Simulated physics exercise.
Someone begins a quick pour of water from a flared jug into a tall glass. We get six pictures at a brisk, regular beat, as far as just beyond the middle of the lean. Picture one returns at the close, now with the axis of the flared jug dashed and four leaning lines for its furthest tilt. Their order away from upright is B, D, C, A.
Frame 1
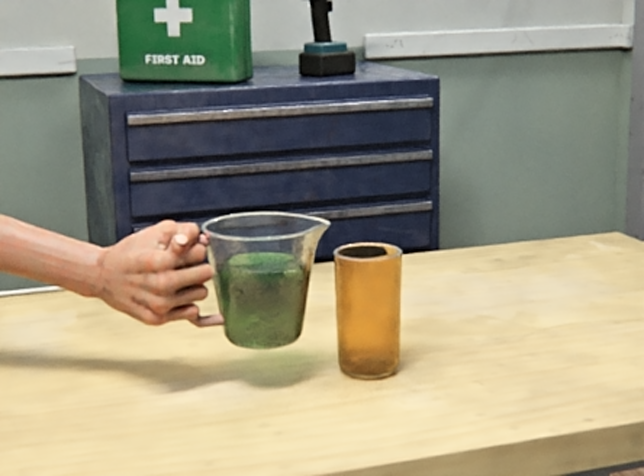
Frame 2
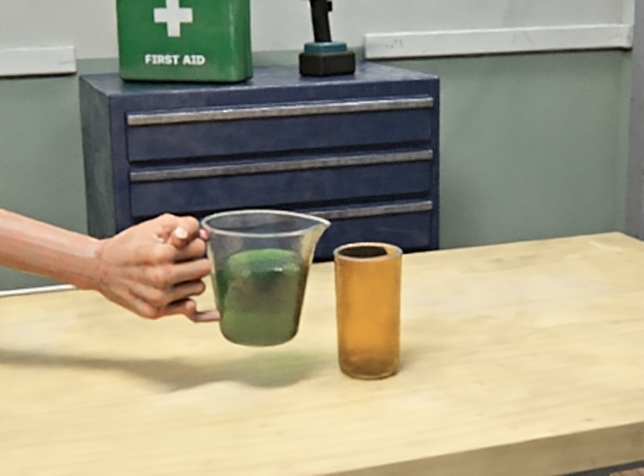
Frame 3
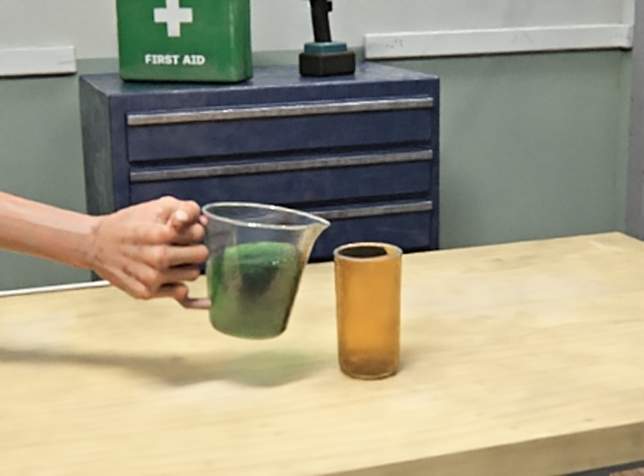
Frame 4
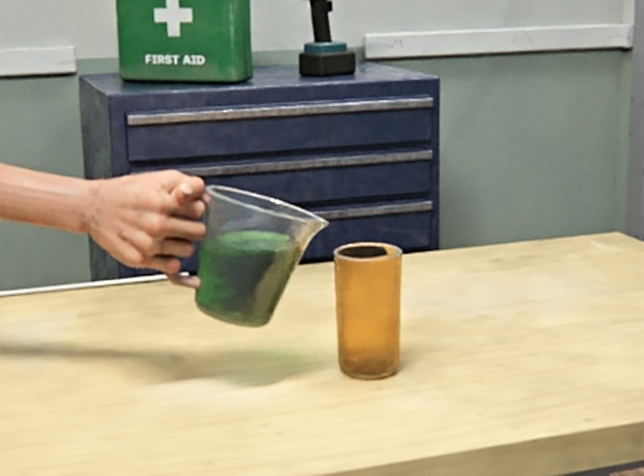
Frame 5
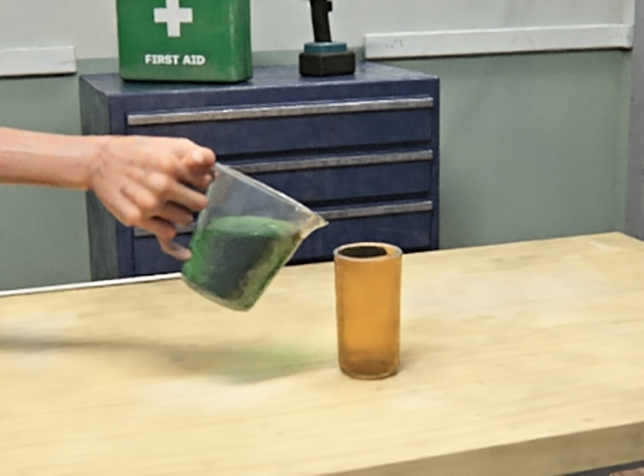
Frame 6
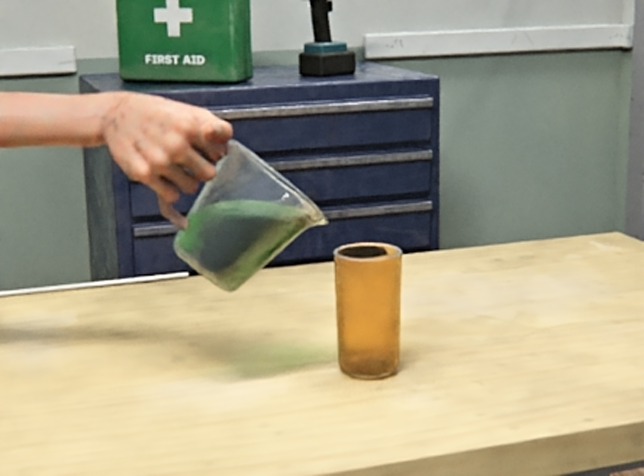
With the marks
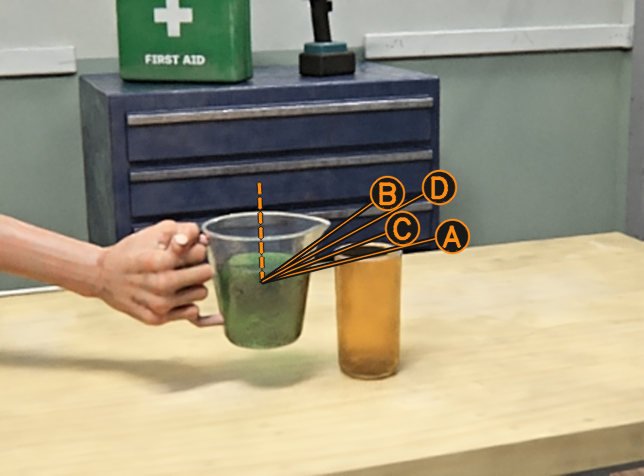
In this clip, a hand holds a clear flared jug of green liquid beside a tall amber glass on a wooden table, then tilts the jug steadily rightward, raising its base while the liquid stays inside.
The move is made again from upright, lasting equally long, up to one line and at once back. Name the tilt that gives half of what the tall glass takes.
B is best.
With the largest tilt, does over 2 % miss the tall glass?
Yes, it does.
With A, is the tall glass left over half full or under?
Over half.
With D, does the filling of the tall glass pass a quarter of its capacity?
Yes, clearly.
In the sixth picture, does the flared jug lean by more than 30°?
Yes, it does.
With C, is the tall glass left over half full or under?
Over.
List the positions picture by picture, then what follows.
Upright, lip at (327, 222); rim of the tall glass round (368, 251); nothing has left yet.
Tipped about 2°, lip at (327, 222); nothing has left yet.
Tipped about 8°, lip at (327, 222); nothing has left yet.
Tipped about 18°, lip at (326, 222); nothing has left yet.
Tipped about 30°, lip at (326, 222); nothing has left yet.
Tipped about 42°, lip at (325, 221); nothing has left yet.
On the marked copy, A at (435, 238); B at (372, 202); C at (386, 233); D at (423, 194).
With A, the tall glass ends with about 96 % of what it can hold; 11 % of the water is spilt.
With B, the tall glass ends with about 50 % of what it can hold.
With C, the tall glass ends with about 90 % of what it can hold; 3 % of the water is spilt.
With D, the tall glass ends with about 73 % of what it can hold.
